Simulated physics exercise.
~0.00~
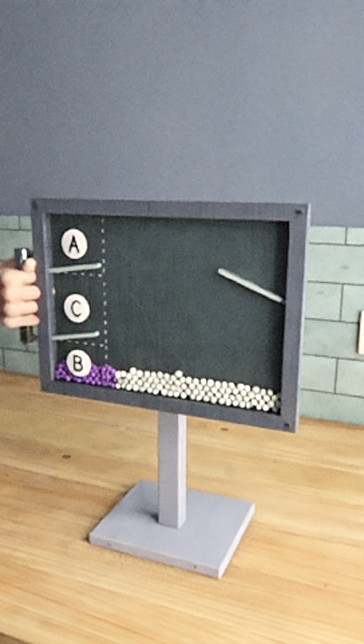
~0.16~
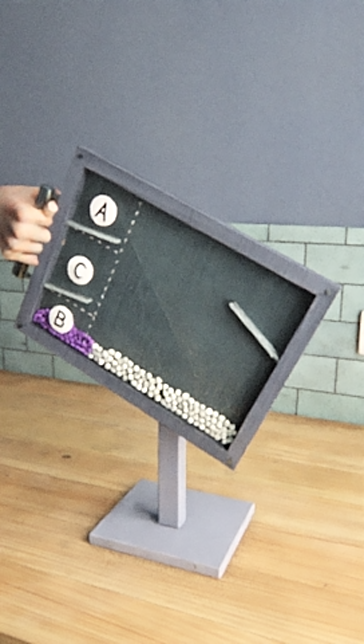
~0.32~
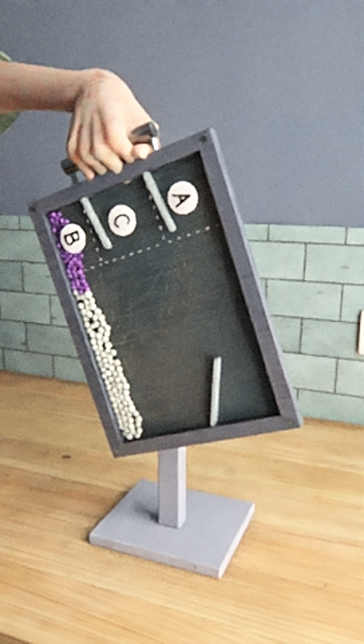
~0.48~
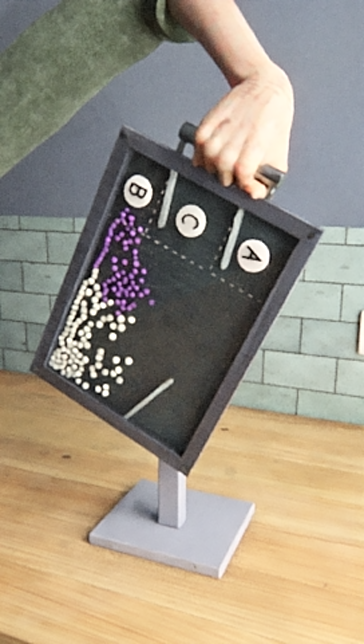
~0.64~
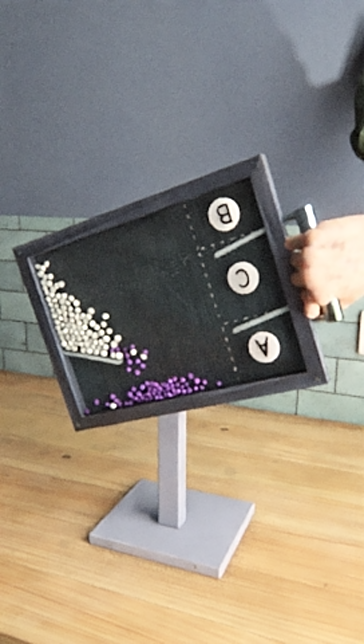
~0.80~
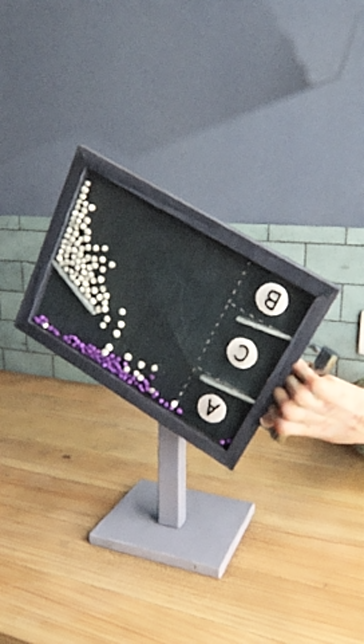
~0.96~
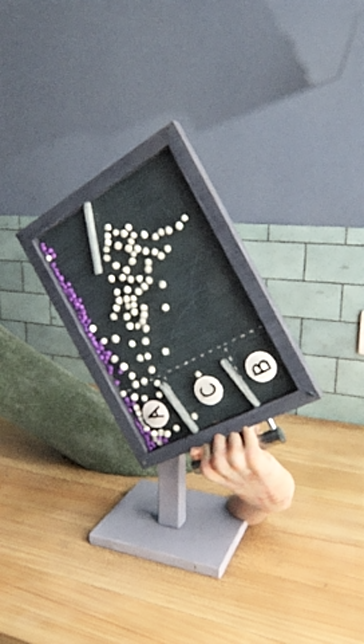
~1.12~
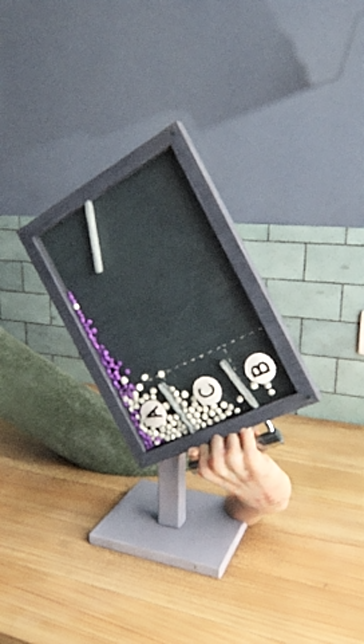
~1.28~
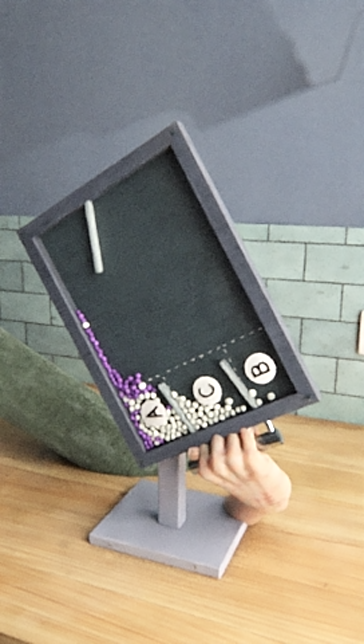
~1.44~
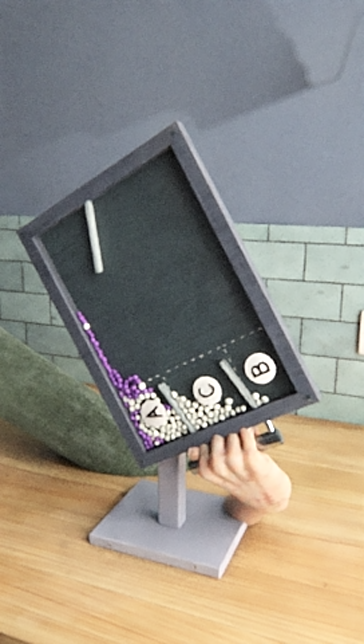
White and purple beads tumble as a hand turns the box clockwise, settling mostly around A.
